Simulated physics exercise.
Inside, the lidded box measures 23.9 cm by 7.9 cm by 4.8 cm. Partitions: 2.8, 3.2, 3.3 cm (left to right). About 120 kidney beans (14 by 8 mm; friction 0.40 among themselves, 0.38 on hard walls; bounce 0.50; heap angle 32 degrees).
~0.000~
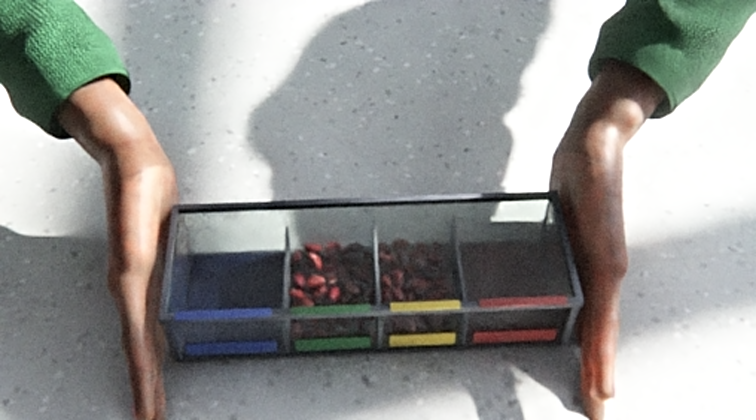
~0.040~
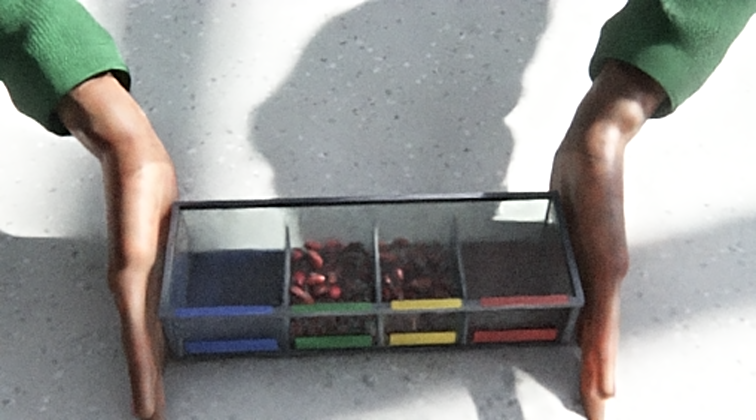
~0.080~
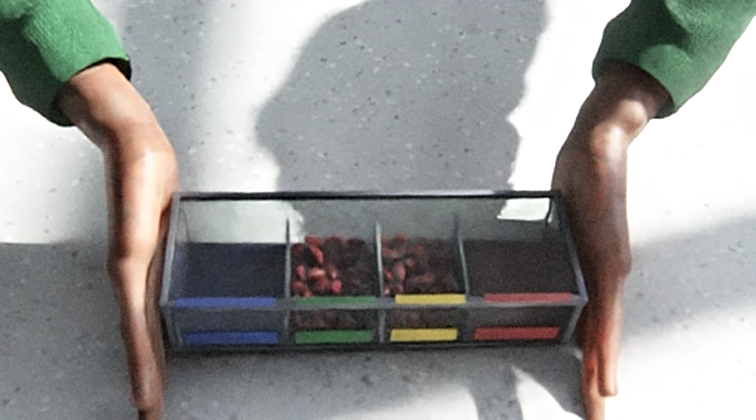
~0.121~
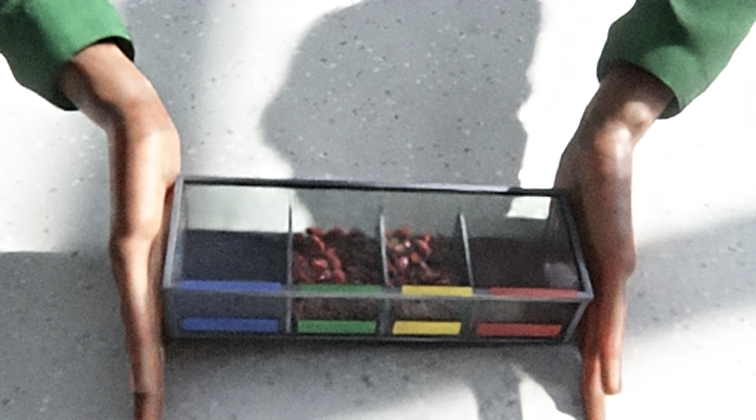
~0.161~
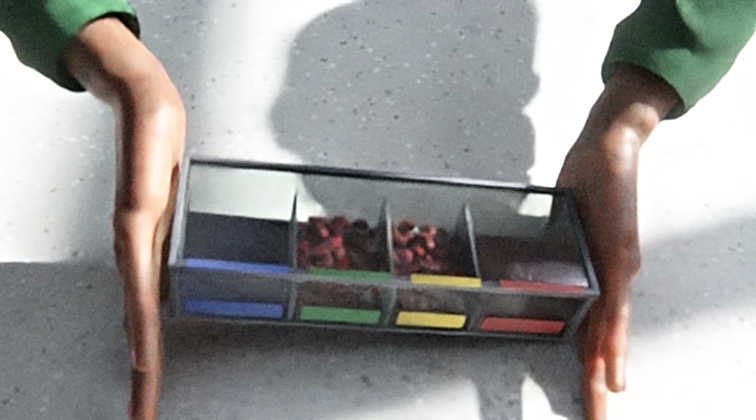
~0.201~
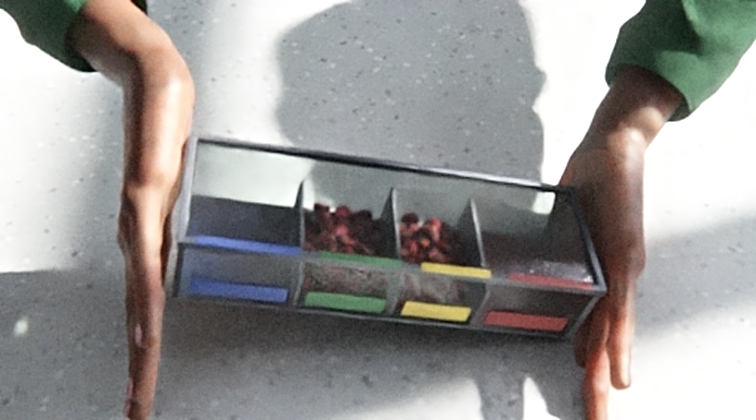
On a speckled pale surface, two hands in green sleeves held a clear divided box with dark red beans in its middle sections, then raised its left end so it slanted down to the right.
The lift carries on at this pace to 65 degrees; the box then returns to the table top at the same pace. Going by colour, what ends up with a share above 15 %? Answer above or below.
Red below, blue below, green above, yellow above.
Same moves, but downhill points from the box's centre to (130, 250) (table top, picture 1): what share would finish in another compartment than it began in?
About 10 per cent.
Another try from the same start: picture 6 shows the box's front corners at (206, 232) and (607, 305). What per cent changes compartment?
Then about 10 per cent.
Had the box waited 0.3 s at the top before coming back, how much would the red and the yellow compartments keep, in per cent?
In that case red 0, yellow 55.
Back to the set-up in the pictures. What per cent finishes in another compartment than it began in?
About 0 per cent.
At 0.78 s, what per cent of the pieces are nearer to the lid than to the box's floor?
Some 10 per cent.
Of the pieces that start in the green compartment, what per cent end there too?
About 100 per cent.
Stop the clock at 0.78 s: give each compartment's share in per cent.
Red 0; blue 0; green 45; yellow 55.
After 0.78 s, tilt 64 degrees; green 45 %, yellow 55 %.
After 1.16 s, tilt 27 degrees; green 45 %, yellow 55 %.
After 1.63 s, tilt 0 degrees; green 45 %, yellow 55 %.
At rest (1.9 s), red 0 %, blue 0 %, green 45 %, yellow 55 %.
